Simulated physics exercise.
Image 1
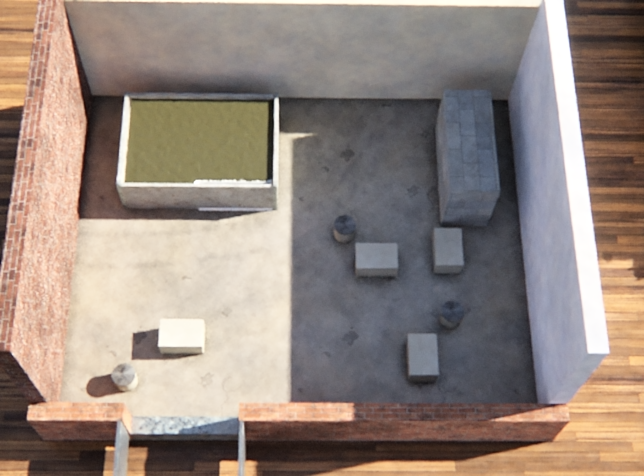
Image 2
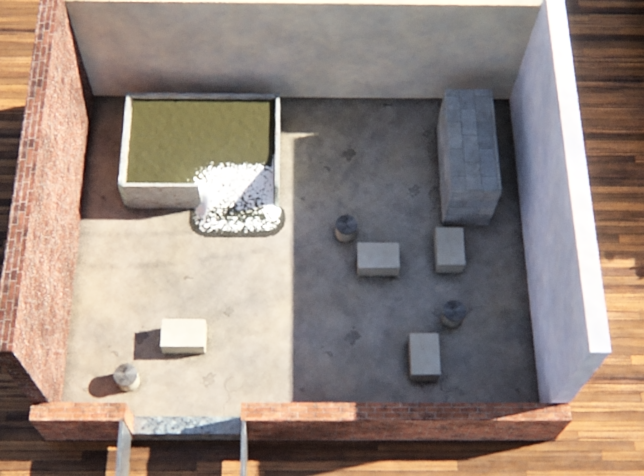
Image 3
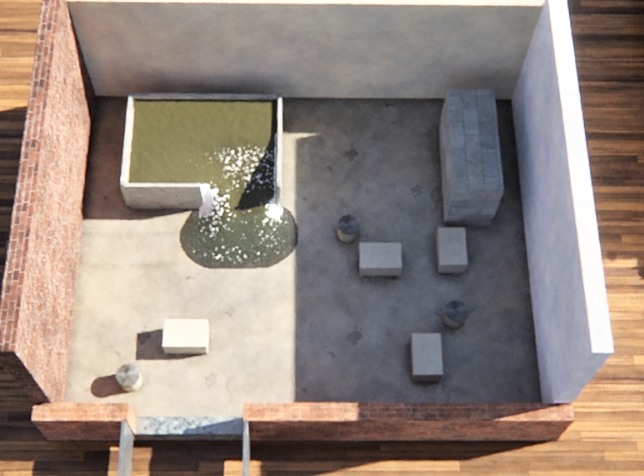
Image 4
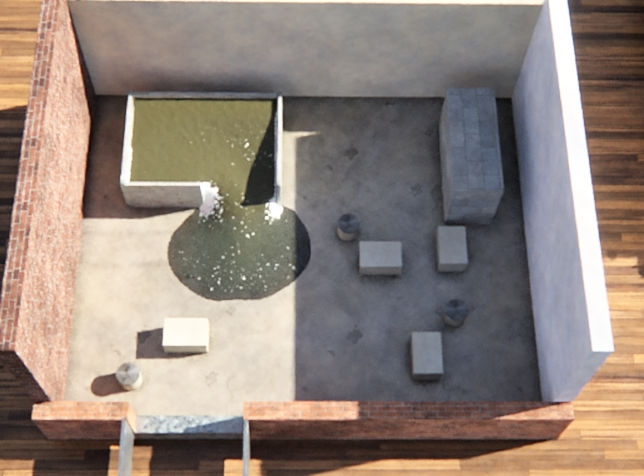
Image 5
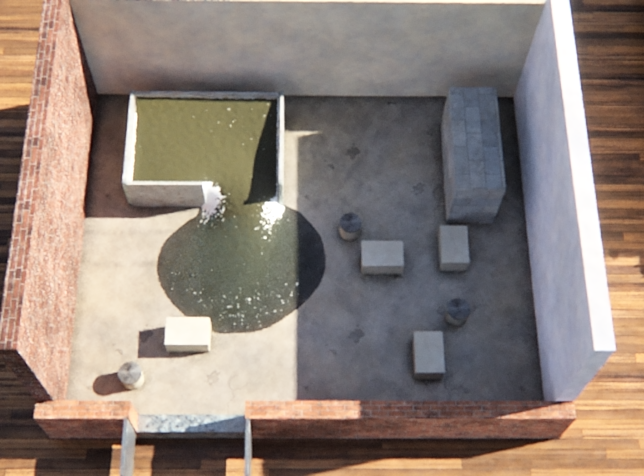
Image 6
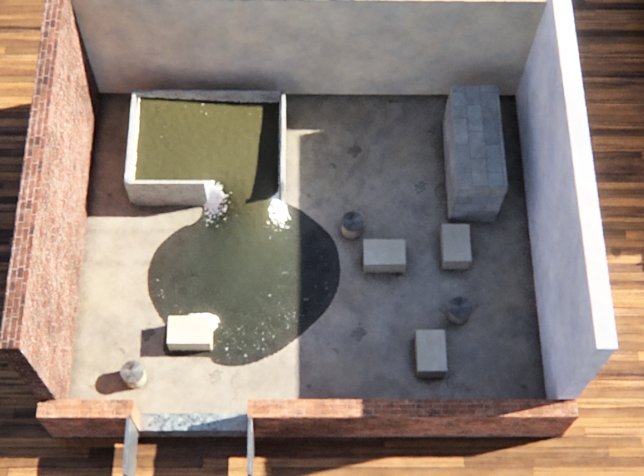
Murky green water fills a pale-rimmed tank at the upper left of a walled yard, seen from high above, with brick and pale walls around a grey floor. Pale crates and small grey drums sit scattered about, with a tall grey block at the right. Water bursts through the tank's front in white foam, then spreads as a dark rounded pool around the left crate, which stays put.
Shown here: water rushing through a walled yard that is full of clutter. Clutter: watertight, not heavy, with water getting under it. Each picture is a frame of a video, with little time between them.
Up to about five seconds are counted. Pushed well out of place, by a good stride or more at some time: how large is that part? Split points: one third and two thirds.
The share moved far is a third up to two thirds.
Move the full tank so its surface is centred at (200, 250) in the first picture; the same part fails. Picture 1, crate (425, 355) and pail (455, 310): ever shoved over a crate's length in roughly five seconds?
One by one, the first went the full distance and the second went the full distance.
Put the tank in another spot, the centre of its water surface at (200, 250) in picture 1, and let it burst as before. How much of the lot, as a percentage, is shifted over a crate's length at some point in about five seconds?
Roughly 30 percent of them.
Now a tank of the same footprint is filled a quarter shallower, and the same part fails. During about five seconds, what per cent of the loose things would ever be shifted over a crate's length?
Roughly 30 per cent.
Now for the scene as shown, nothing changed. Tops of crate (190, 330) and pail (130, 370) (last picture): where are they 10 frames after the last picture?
The first top is close to (162, 418) and the second close to (120, 395).
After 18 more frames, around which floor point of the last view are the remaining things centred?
The average sits close to (378, 287).
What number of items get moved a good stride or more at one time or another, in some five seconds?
Exactly 4.
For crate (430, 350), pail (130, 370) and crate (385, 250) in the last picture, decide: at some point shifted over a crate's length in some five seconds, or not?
Object by object as listed: Got well clear, then got well clear, then kept nearby.
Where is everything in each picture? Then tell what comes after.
In the first picture, a crate at (181, 333) rests on the ground; a crate at (449, 246), on the bottom; 0 of 7 have shifted.
In the second picture, a crate at (183, 333), on the bottom; a crate at (451, 246) rests on the ground; 0 of 7 have shifted.
In the third picture, a crate at (185, 333), on the bottom; a crate at (453, 246) rests on the ground; 0 of 7 have shifted.
In the fourth picture, a crate at (185, 332) rests on the ground; a crate at (453, 245) rests on the ground; 0 of 7 have shifted.
In the fifth picture, a crate at (187, 331) rests on the ground; a crate at (455, 244) rests on the ground; 0 of 7 have shifted.
In the sixth picture, a crate at (189, 330), on the bottom; a crate at (457, 242), on the bottom; 0 of 7 have shifted.
A moment on, 0 of 7 are well off their spots; 0 afloat.
Next, 1 of 7 are well off their spots; 1 afloat.
Later, 3 of 7 are well off their spots; 1 afloat.
In the end, 4 of 7 are well off their spots, and 4 have been at some point; 2 afloat.
